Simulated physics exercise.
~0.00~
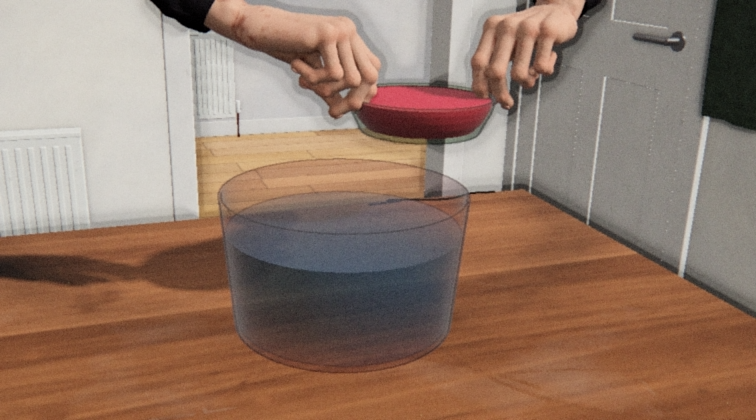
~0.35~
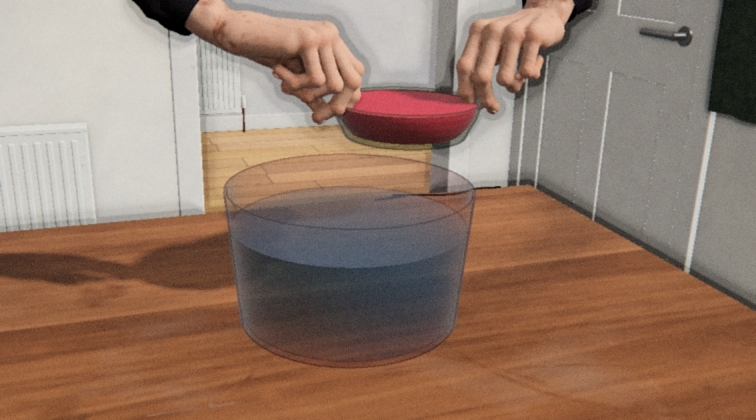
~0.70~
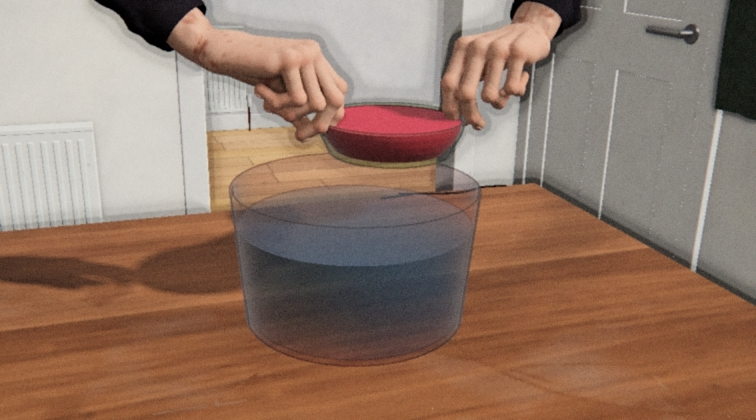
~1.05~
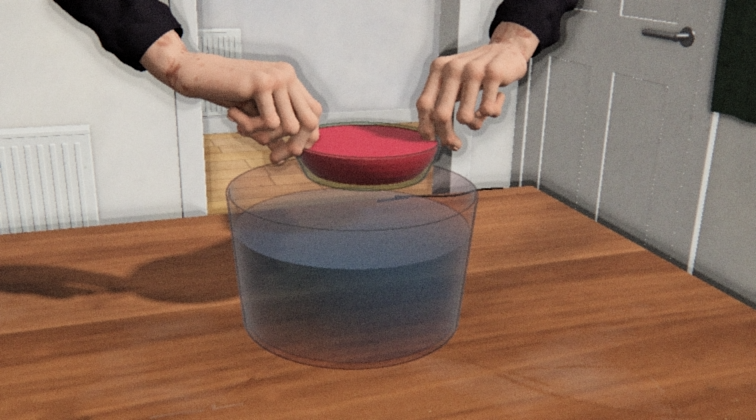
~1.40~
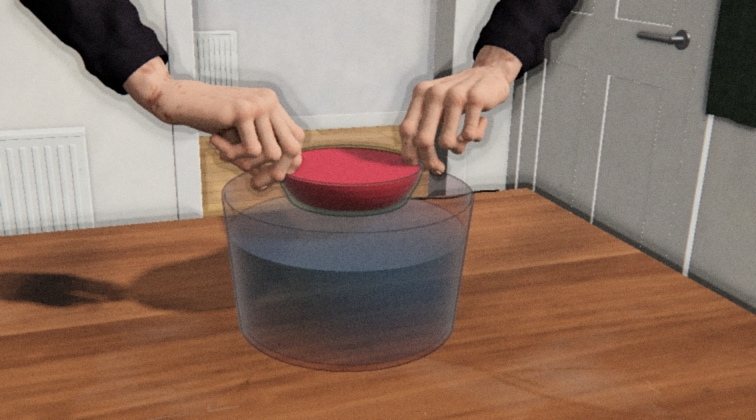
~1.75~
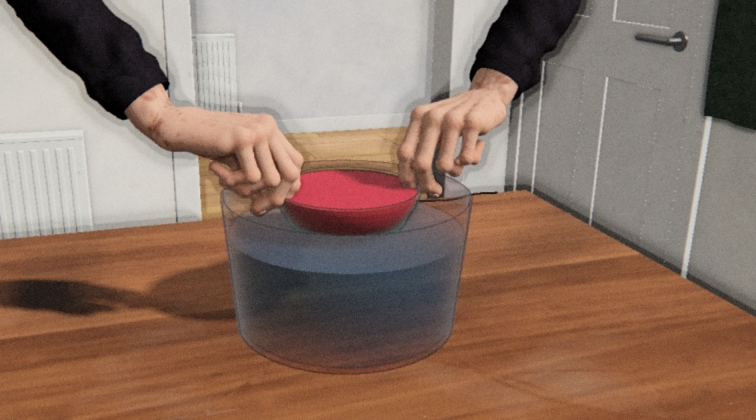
A pair of hands lowered a small dish, filled nearly to the top with something red, down and a little to the left over a clear basin of water, until it was just above the surface.
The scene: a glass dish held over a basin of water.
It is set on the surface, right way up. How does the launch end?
It fails to stay up.
By 2.2 s, the dish dips into the water.
By 2.8 s, water pours in over its rim.
By 5.0 s, the dish lies on the bottom.
